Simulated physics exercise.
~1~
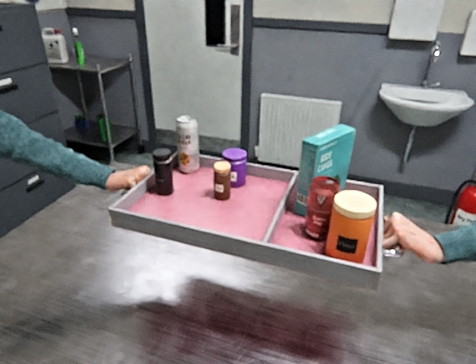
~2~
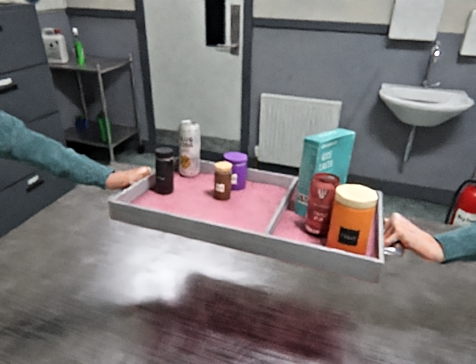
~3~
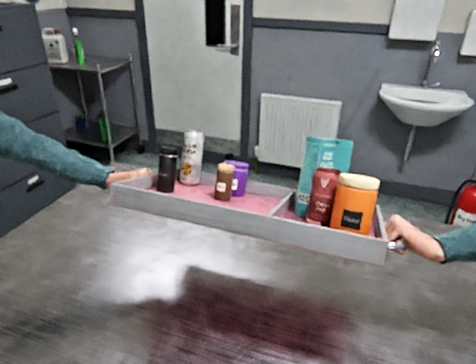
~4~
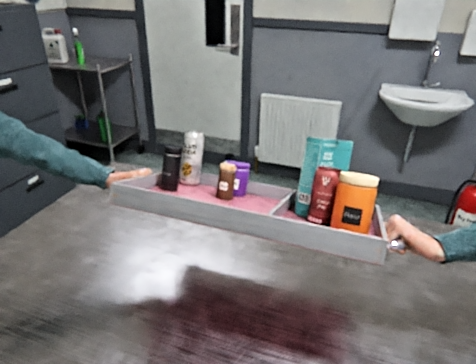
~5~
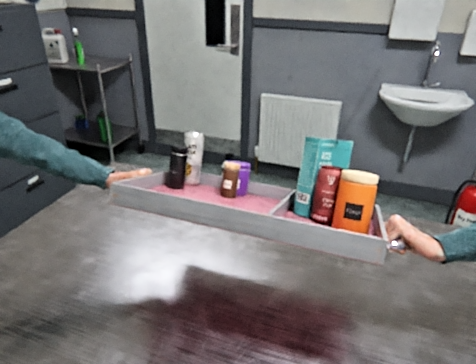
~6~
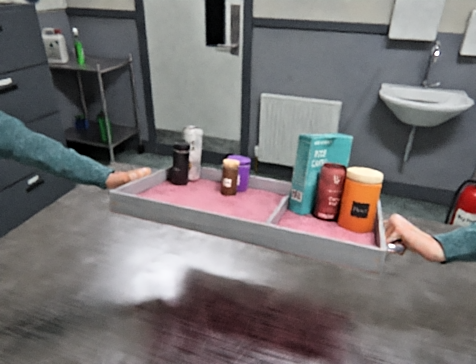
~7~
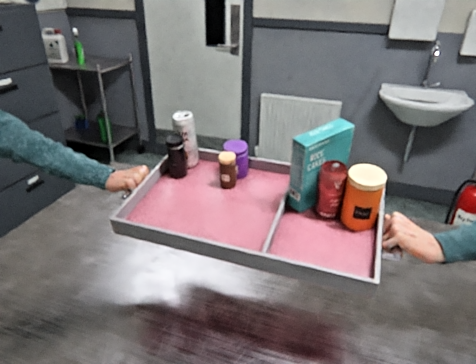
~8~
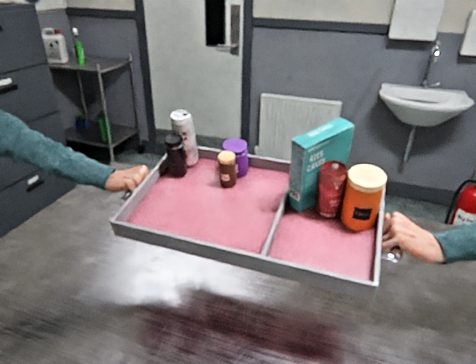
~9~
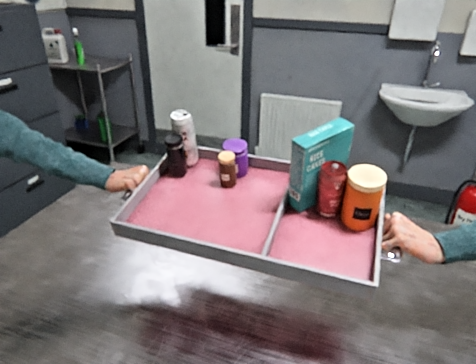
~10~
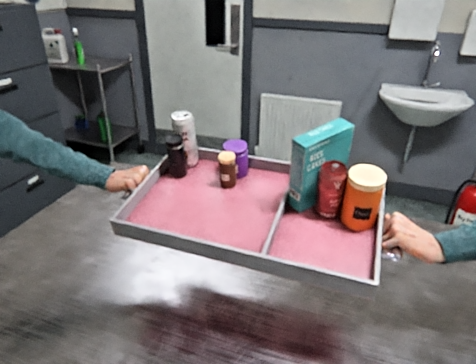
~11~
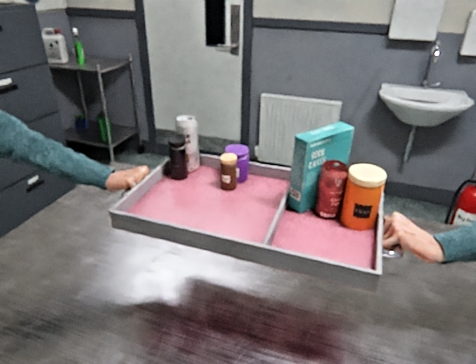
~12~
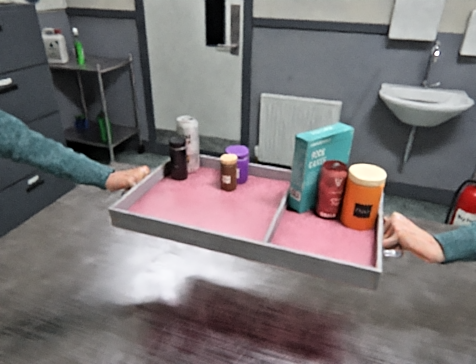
Two hands in teal sleeves hold a grey-rimmed tray with a pink base above a grey surface, seen from a still viewpoint facing a door, radiator and sink. On the left stand a black shaker, a white can, a small brown shaker and a purple jar; right of the divider are a turquoise packet, a red can and an orange jar. The far edge dips, and the orange jar, red can and black shaker slide away from the viewer. The tray then swings until its near edge is lower, pauses, and levels out, with everything still standing.
